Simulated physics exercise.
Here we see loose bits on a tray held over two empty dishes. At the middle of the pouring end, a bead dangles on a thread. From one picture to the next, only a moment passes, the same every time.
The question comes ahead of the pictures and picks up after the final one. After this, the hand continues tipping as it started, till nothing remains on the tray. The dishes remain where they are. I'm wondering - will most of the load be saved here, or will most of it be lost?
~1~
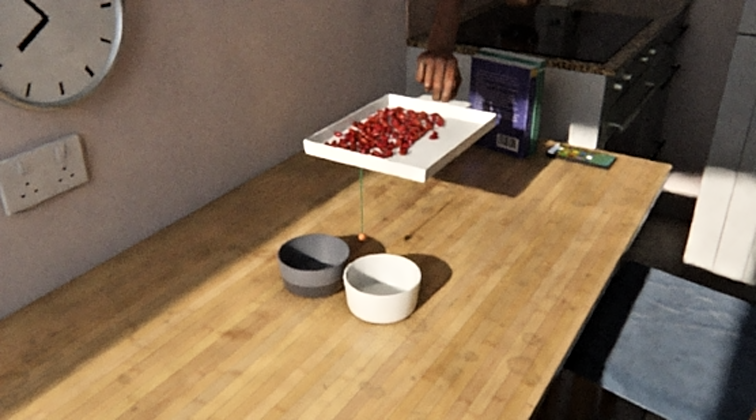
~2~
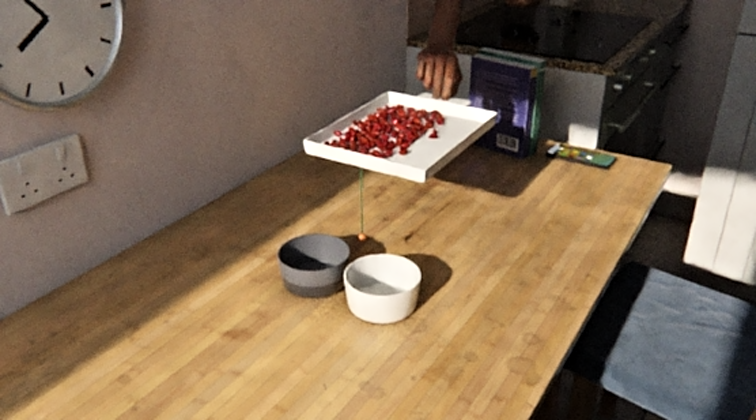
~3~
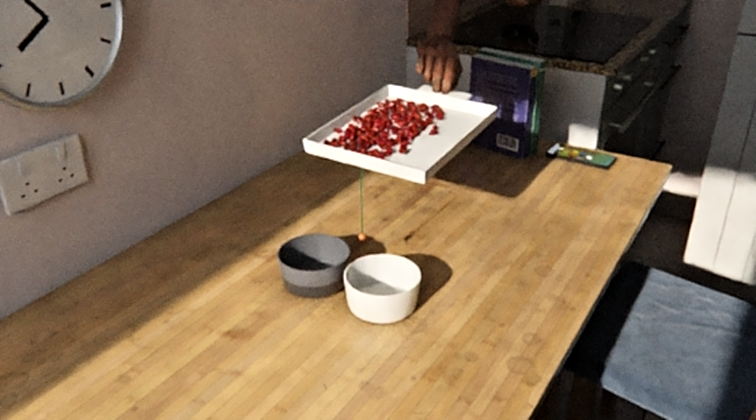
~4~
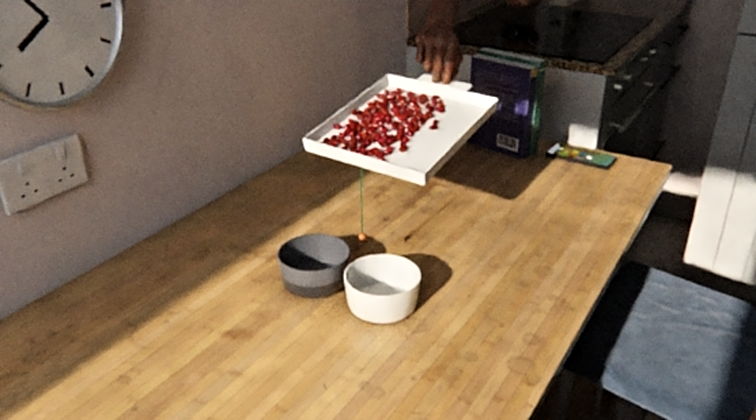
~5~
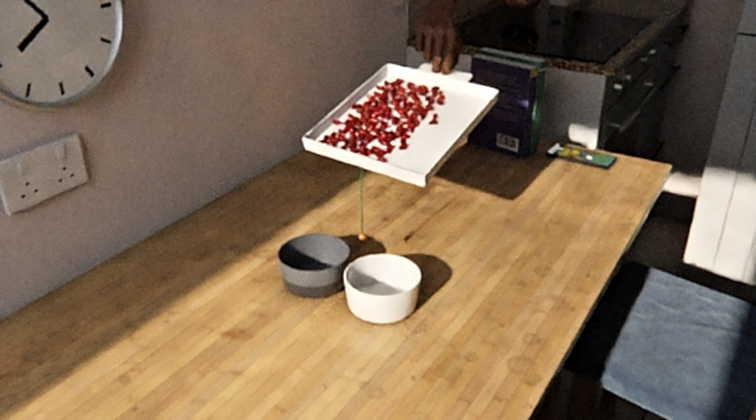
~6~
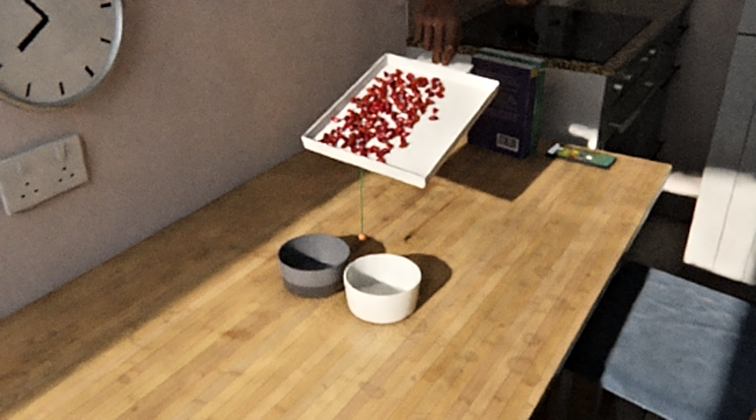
The dishes secure over fifty percent.
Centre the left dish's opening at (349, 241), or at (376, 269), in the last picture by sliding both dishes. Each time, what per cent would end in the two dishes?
40 per cent the first time, 70 per cent the second time.
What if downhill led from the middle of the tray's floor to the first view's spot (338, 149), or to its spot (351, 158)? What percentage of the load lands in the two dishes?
For the first aim it is 20 in a hundred, for the second 70 in a hundred.
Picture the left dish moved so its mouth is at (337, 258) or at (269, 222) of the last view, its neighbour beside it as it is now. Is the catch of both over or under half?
Well, a majority share the first time and a minority share the next.
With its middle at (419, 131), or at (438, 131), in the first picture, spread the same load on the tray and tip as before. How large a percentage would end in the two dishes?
You'd get 80 % the first time and 80 % the second.
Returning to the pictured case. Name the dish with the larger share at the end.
More finishes in the dish at right.
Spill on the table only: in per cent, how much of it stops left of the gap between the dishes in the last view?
It amounts to some 30 percent.
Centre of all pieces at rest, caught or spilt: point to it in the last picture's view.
Somewhere around (385, 298) in the last picture.
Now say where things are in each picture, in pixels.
Corners of the pouring end (306, 140) and (424, 169), level; middle of the load (390, 131), kidney beans; left dish (293, 281); right dish (362, 305); bead on its thread (362, 237), in the first picture.
Corners of the pouring end (306, 140) and (424, 169), level; middle of the load (390, 130), in the second picture.
Corners of the pouring end (305, 139) and (424, 170), tipped barely, lowest at the right corner; middle of the load (389, 127), in the third picture.
Corners of the pouring end (305, 138) and (424, 172), tipped a little, lowest at the right corner; middle of the load (389, 121), in the fourth picture.
Corners of the pouring end (305, 138) and (424, 175), tipped a little, lowest at the right corner; middle of the load (389, 116), in the fifth picture.
Corners of the pouring end (304, 137) and (423, 177), tipped clearly, lowest at the right corner; middle of the load (389, 111); left dish (293, 281); right dish (362, 305), in the sixth picture.
Just after the last frame, tray tipped steeply; almost all on the tray; just a few in the air.
A moment on, tray tipped past a quarter turn; the larger part on the tray; about a tenth in the right dish; about a tenth outside both; about a tenth in the air.
Further on, tray tipped past a quarter turn; roughly two thirds in the right dish; about a tenth in the left dish; roughly a quarter outside both.
When it is over, tray tipped past a quarter turn; roughly two thirds in the right dish; about a tenth in the left dish; roughly a quarter outside both.
